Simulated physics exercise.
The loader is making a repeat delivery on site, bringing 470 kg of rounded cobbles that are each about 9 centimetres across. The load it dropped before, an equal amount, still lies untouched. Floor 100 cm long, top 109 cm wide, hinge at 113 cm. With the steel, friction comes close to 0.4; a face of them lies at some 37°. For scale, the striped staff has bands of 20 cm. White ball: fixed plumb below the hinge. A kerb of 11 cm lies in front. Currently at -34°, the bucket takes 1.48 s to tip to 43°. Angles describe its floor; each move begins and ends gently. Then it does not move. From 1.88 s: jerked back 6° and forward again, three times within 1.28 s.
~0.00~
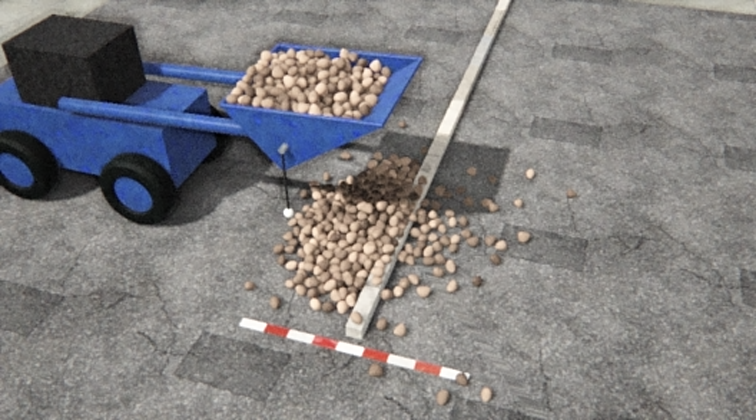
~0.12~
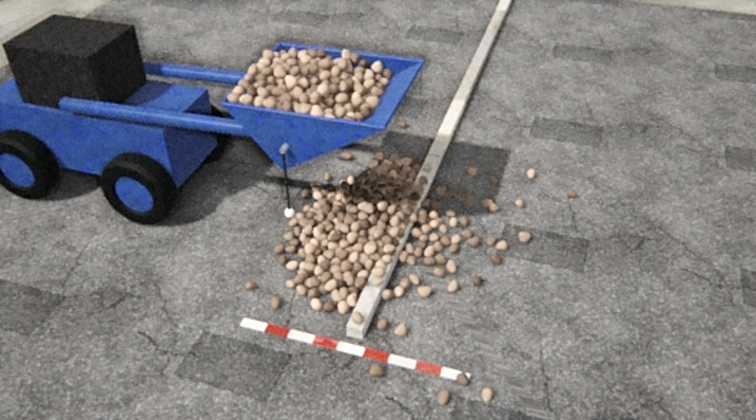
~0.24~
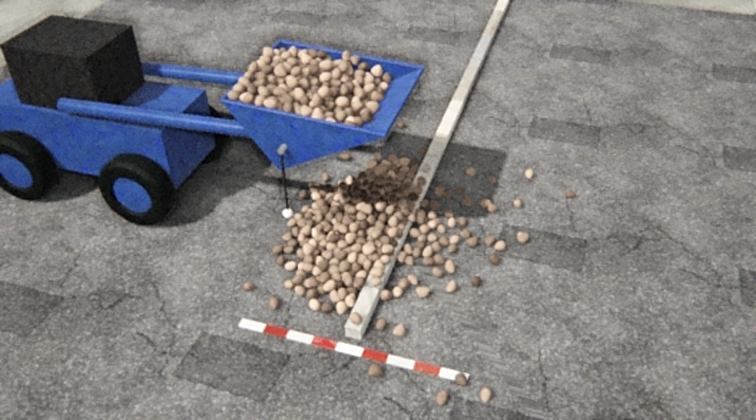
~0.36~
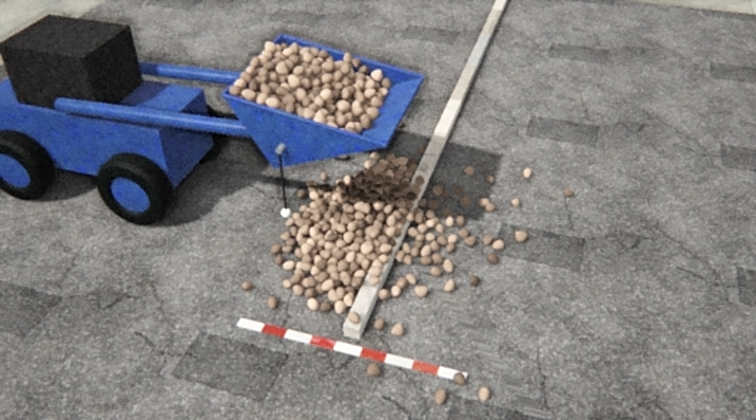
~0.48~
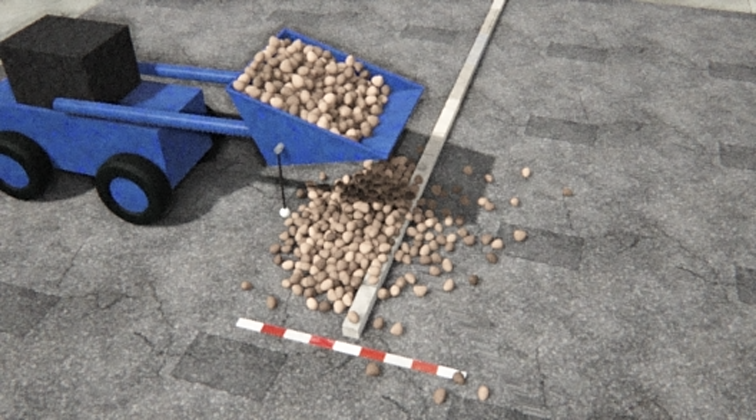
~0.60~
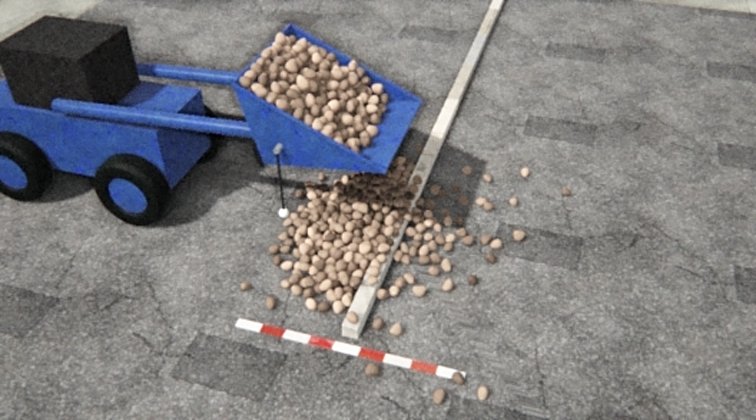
On cracked grey paving, a blue wheeled loader slowly tilting its bucket of rounded stones forward above a pile straddling a kerb.
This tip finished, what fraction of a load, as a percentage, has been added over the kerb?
About 80 per cent of a load.
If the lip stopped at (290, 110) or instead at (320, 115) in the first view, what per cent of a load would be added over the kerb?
First place: Roughly 0 %; second place: Roughly 15 %.
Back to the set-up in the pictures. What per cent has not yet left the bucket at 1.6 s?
About 35 per cent.
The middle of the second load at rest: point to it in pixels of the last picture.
(433, 229).
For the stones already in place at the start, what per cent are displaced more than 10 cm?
Roughly 10 per cent of them.
After 1.1 s the floor is at 31°; in per cent of one load, 99 in the bucket, 88 on this side of the kerb, 13 over the kerb; the foremost stones are at (509, 250).
After 1.6 s the floor is at 43°; in per cent of one load, 36 in the bucket, 119 on this side of the kerb, 45 over the kerb; the foremost stones are at (509, 250).
After 3.6 s the floor is at 43°; in per cent of one load, 0 in the bucket, 107 on this side of the kerb, 93 over the kerb; the foremost stones are at (582, 292).
After 6.3 s the floor is at 43°; in per cent of one load, 0 in the bucket, 107 on this side of the kerb, 93 over the kerb; the foremost stones are at (582, 292). Net gain over the kerb, 80.
